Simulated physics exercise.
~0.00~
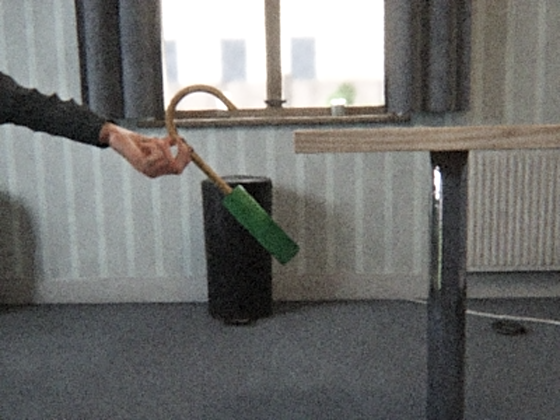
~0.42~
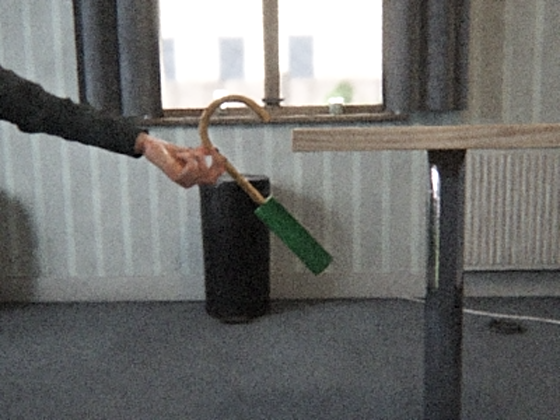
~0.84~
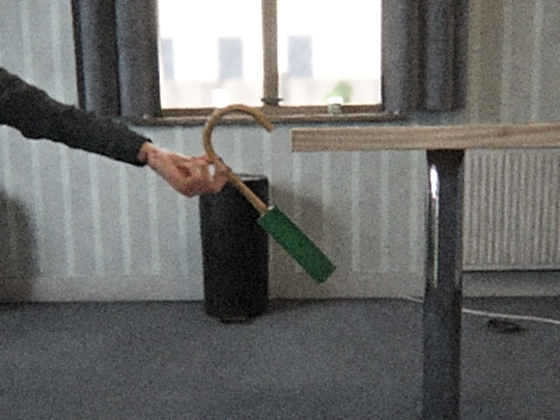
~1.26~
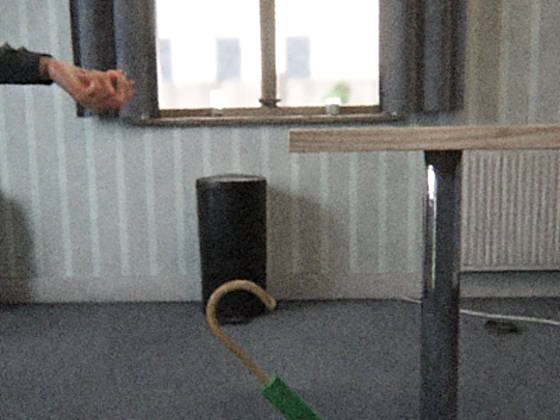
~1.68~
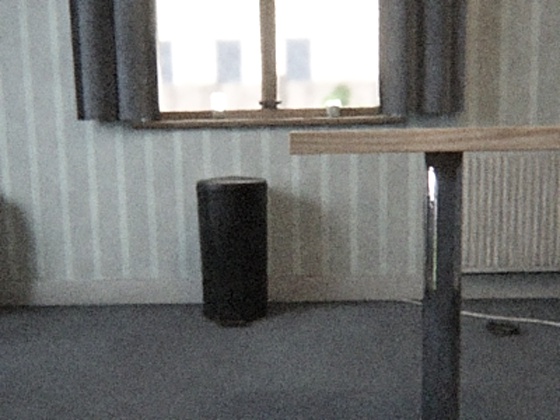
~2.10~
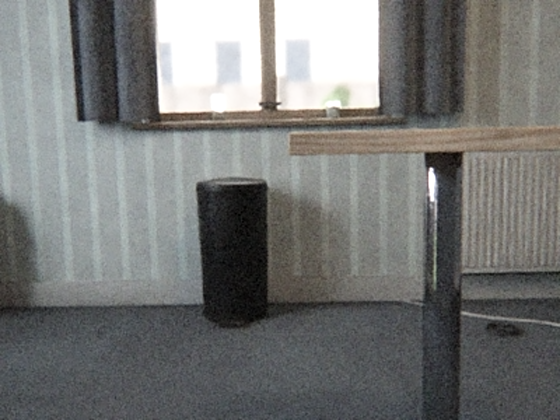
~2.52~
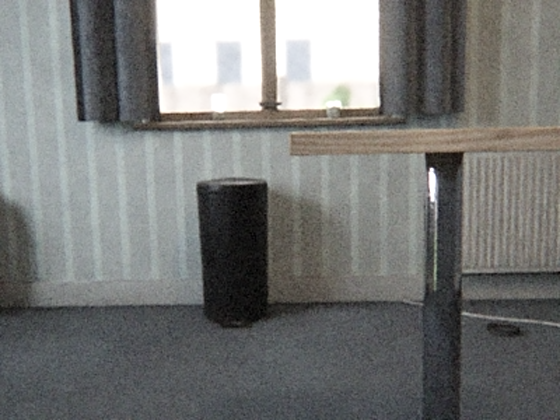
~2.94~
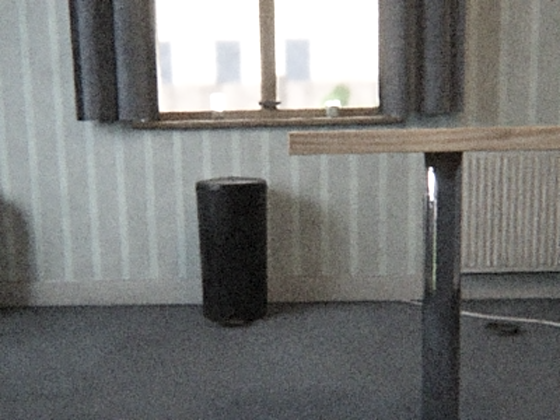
A hand moves a green umbrella toward a table, releases it, and it drops from view.
